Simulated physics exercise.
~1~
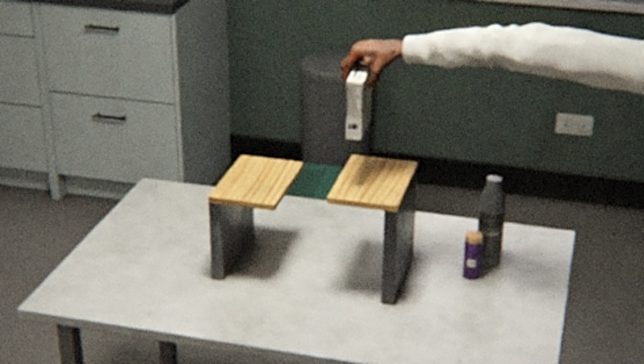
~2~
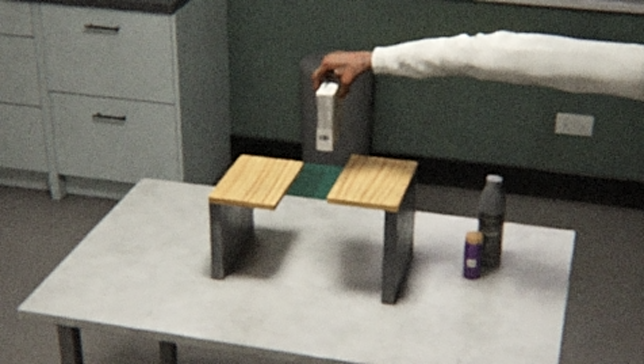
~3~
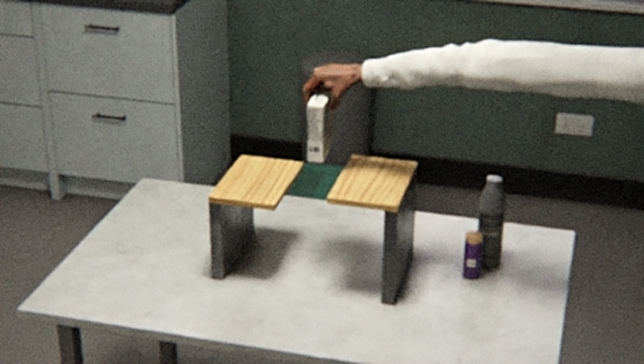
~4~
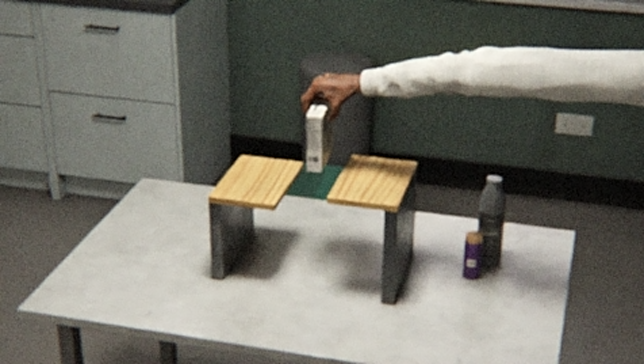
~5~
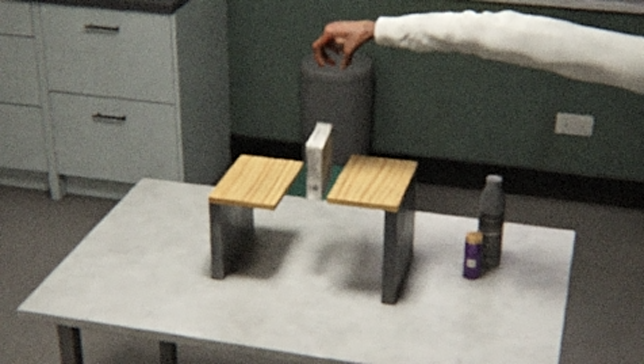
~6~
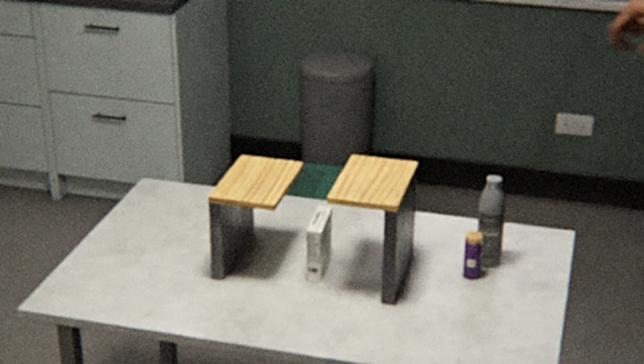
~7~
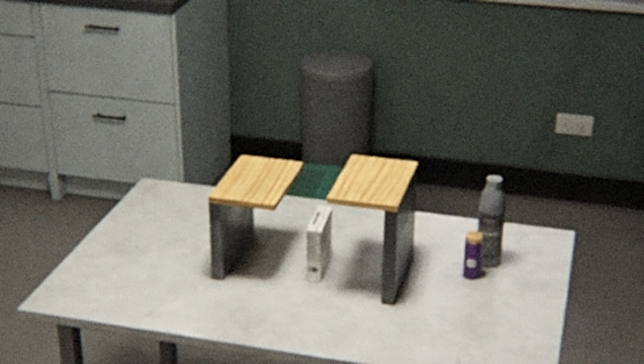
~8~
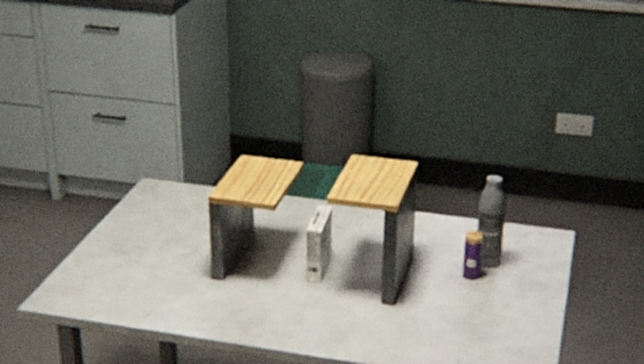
A white packet hangs upright from the fingers of a white-sleeved arm reaching in from the right, above two wood-topped ledges on a pale table. The view looks slightly down into a room with grey drawers at left and a dark bin behind, while a grey bottle and a small purple shaker stand at right. The hand carries the packet left, then lowers it over the gap between the ledges. The fingers let go and the packet drops through as the hand withdraws to the right. It ends standing upright on the table between the supports, the bottle and shaker unmoved.
